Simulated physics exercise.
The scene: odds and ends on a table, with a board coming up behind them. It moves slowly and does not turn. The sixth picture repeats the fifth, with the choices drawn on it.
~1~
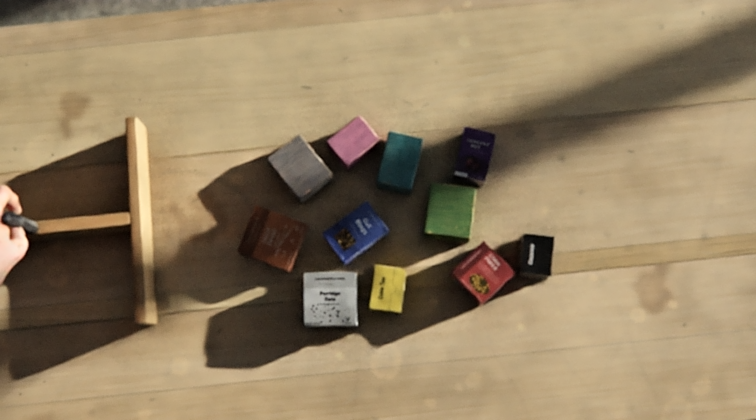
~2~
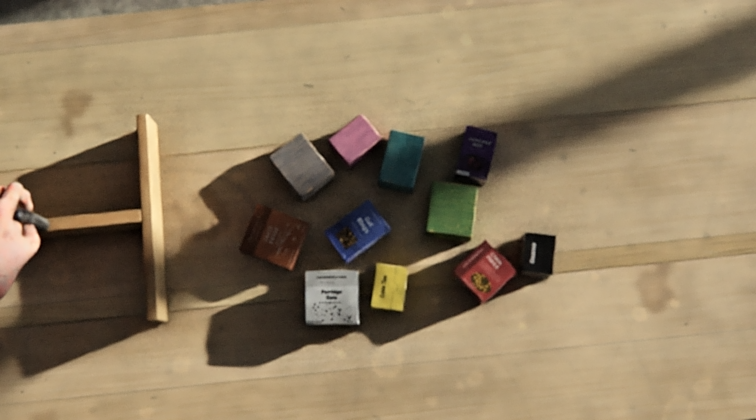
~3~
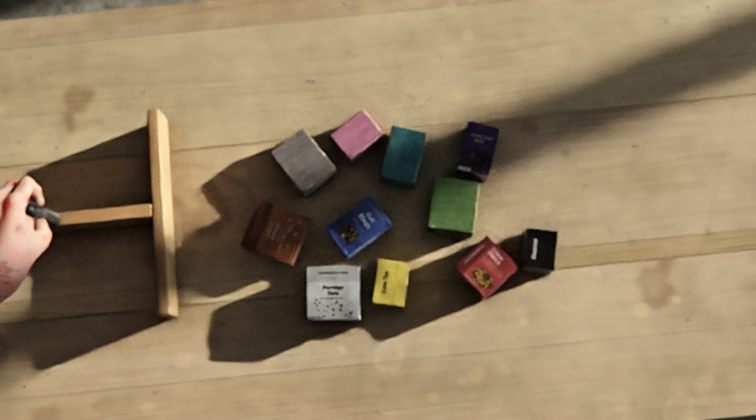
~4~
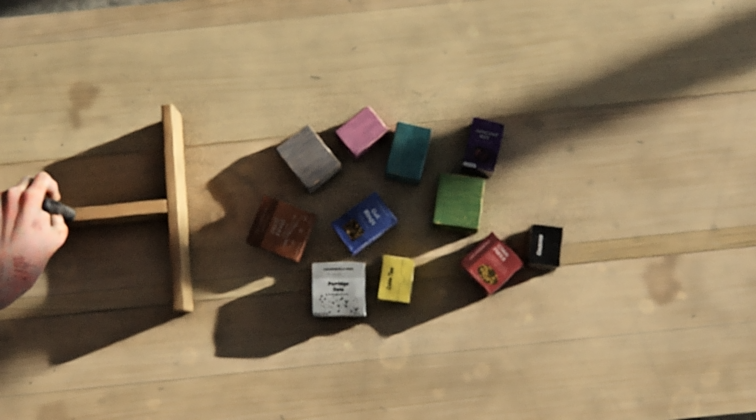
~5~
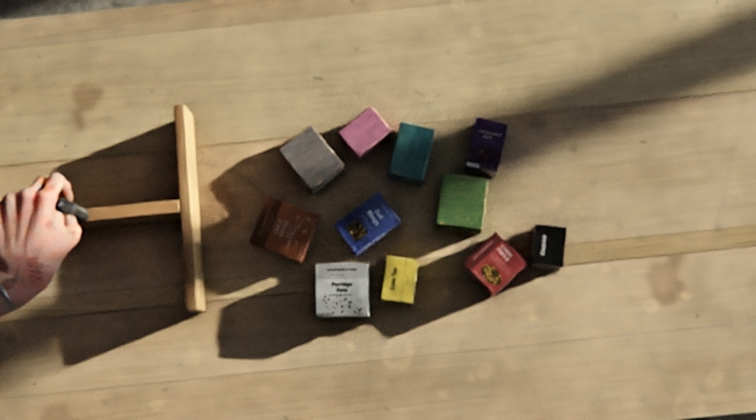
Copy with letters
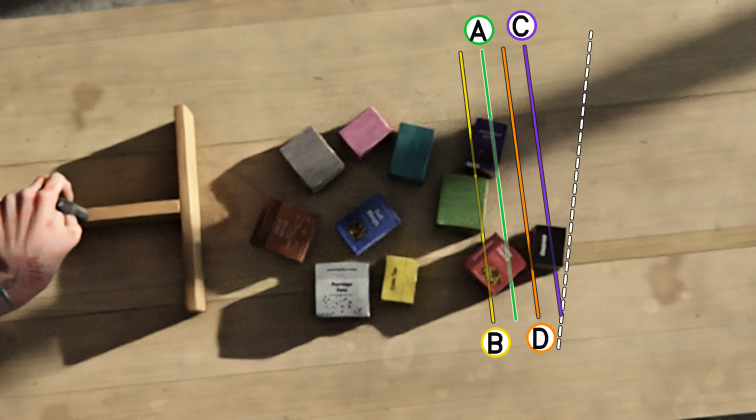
A hand pushes a wooden board slowly right toward scattered colourful blocks and packets.
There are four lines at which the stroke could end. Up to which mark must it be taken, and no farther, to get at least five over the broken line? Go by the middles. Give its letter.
It must go as far as A.
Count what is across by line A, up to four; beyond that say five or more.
It has five or more across.
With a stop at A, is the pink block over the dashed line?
No.
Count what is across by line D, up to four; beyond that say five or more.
Five or more.
On the marked copy, A at (498, 181); B at (476, 184); C at (542, 177); D at (520, 179); the dashed line at (575, 185).
With A. Early on, board (298, 194); black packet (547, 247); red packet (493, 265); none across.
Further on, board (411, 182); black packet (572, 248); green block (554, 196); one across.
At the end, board (498, 173); black packet (655, 235); green block (637, 187); six across.
As for the rest, B gets only four across; C gets nine across, but is farther than needed; D gets seven across, but is farther than needed.
